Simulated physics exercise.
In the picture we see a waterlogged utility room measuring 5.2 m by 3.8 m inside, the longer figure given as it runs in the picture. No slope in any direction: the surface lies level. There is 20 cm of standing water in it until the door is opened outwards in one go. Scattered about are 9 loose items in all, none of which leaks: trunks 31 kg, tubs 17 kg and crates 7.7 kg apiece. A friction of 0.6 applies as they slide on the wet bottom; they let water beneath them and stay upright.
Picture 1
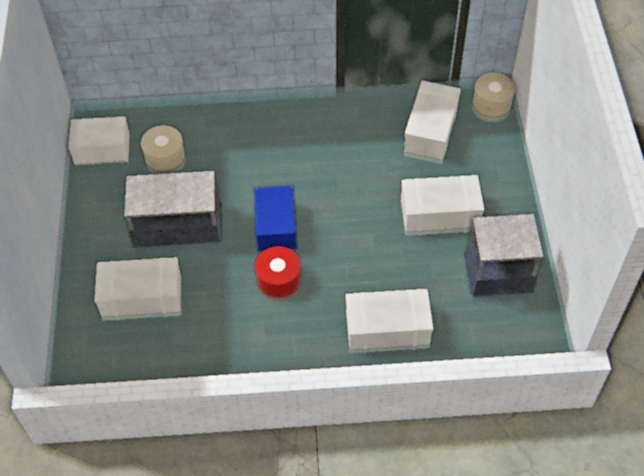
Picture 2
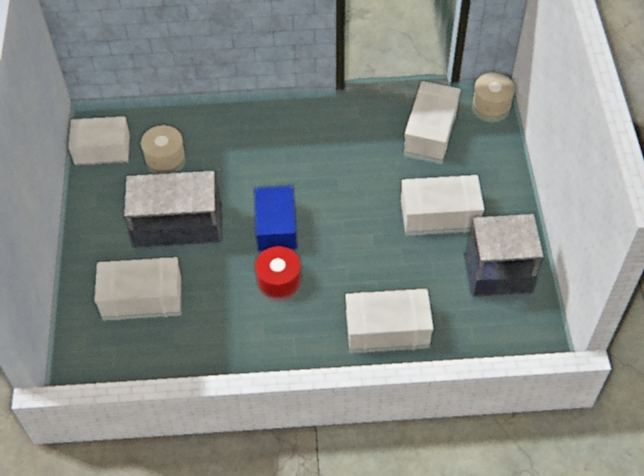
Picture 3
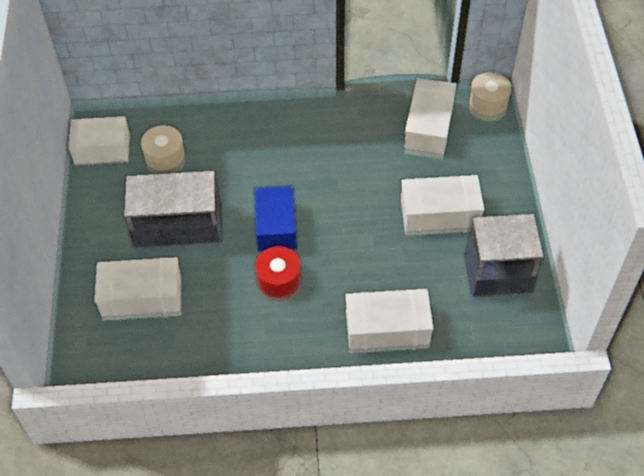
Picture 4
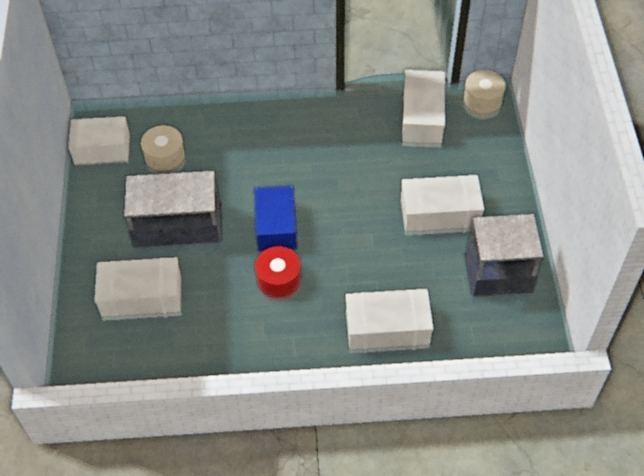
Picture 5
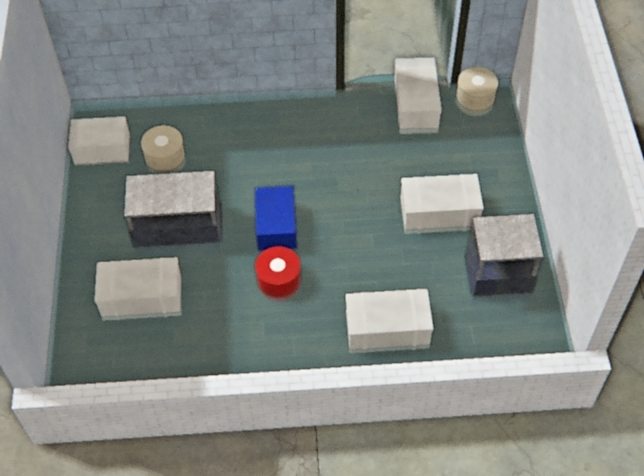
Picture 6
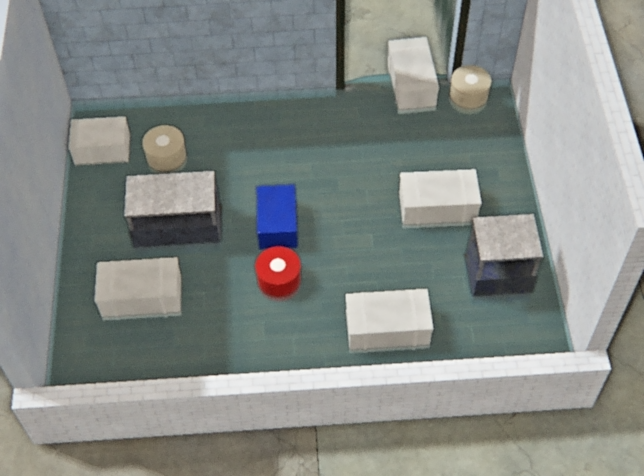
In a flooded room, a pale crate by the doorway turns and drifts toward the opening, and a tan tub shifts left.
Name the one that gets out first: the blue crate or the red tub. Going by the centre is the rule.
Blue.
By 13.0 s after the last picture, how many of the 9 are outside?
Tally so far: 4.
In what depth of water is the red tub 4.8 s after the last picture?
Somewhere close to 15 cm.
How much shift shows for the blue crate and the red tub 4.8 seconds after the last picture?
Roughly 100 and 80 cm.
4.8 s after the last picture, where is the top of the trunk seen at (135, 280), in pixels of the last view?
Around (166, 269).
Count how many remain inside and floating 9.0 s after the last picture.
Then: 6.
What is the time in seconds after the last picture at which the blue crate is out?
That happens at about 10.0 s.
Then, 1.0 s after the last picture the blue crate is near (284, 199), 0.2 m from its start, afloat; the red tub is near (282, 258), 0.1 m from its start, afloat; 1 of 9 are out; 8 afloat.
Then, 4.8 s after the last picture the blue crate is near (331, 159), 0.9 m from its start, afloat; the red tub is near (325, 223), 0.7 m from its start, afloat; 2 of 9 are out; 7 afloat.
Then, 9.0 s after the last picture the blue crate is near (366, 99), 1.9 m from its start, afloat; the red tub is near (333, 186), 1.2 m from its start, afloat; 3 of 9 are out; 6 afloat.
Then, 13.0 s after the last picture the blue crate has gone out (10.1 s after the last picture); the red tub is near (383, 140), 2.0 m from its start, afloat; 4 of 9 are out; 5 afloat.
